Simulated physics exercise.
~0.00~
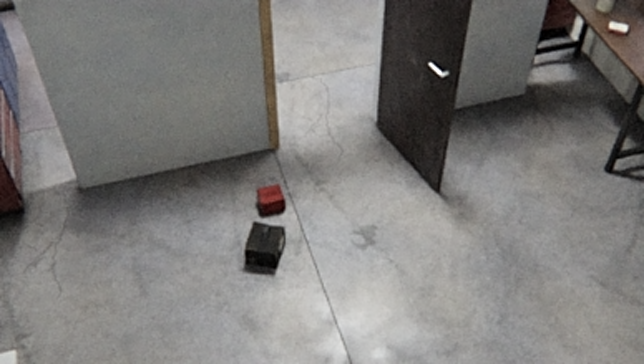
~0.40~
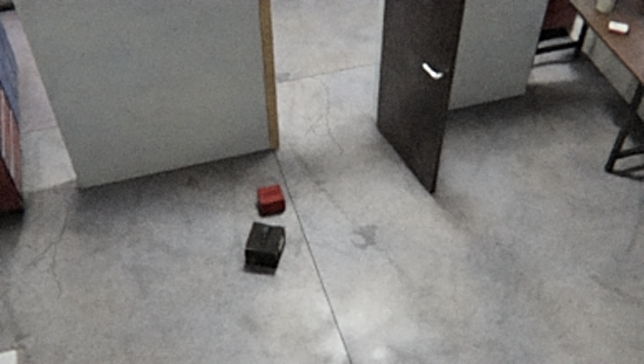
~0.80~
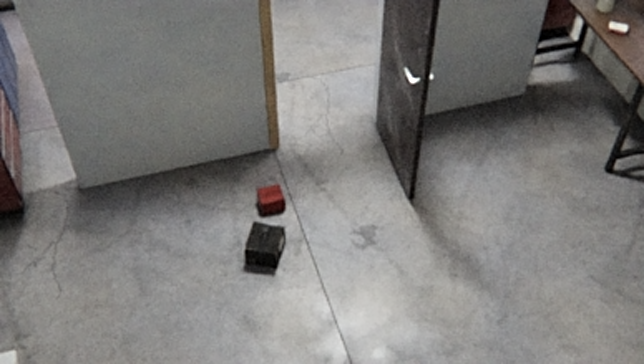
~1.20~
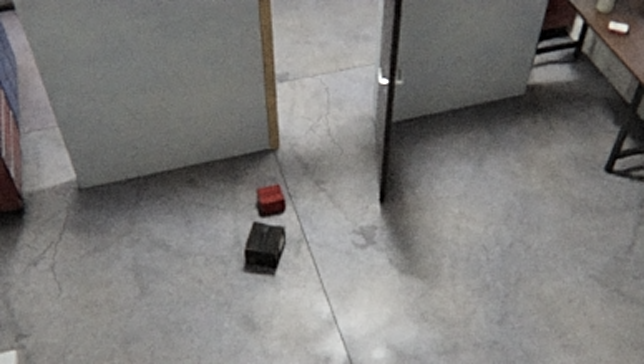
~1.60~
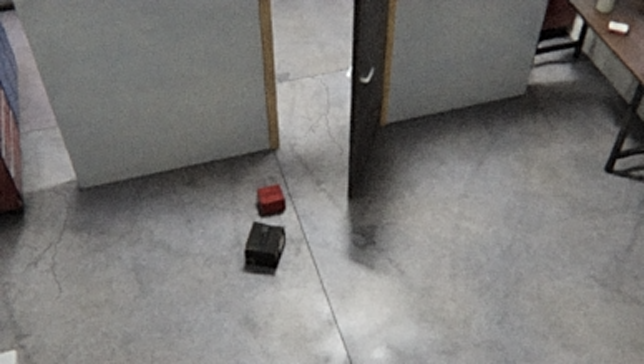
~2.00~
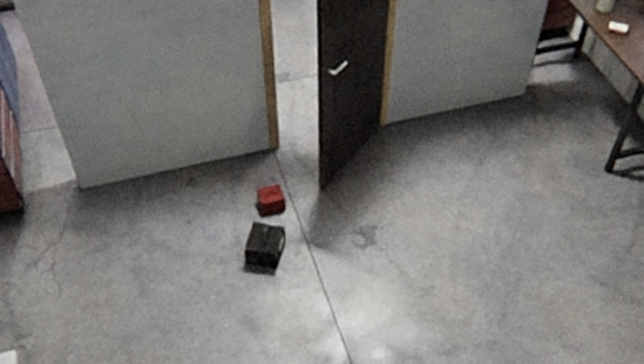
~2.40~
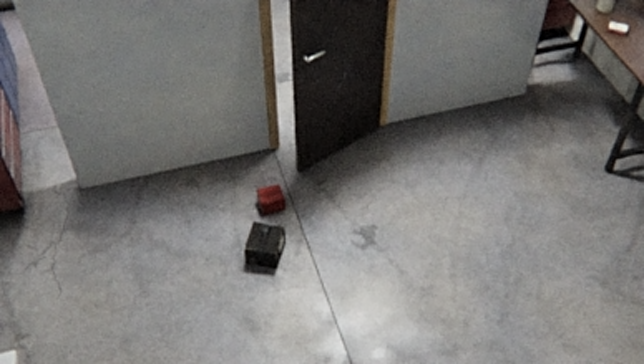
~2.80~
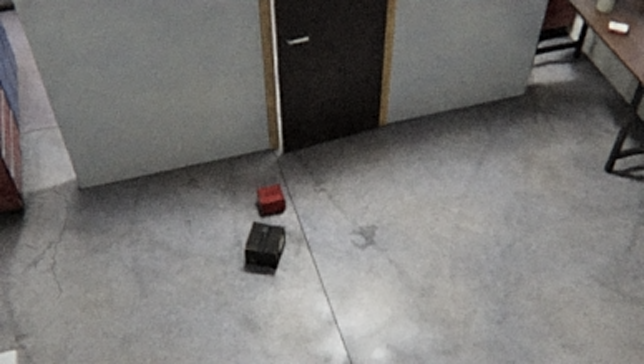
The video shows a dark door standing open in a grey partition wall, with a red box and a black parcel on the concrete floor nearby. The door swings steadily leftward until it sits closed in its frame, while the box and parcel stay still.
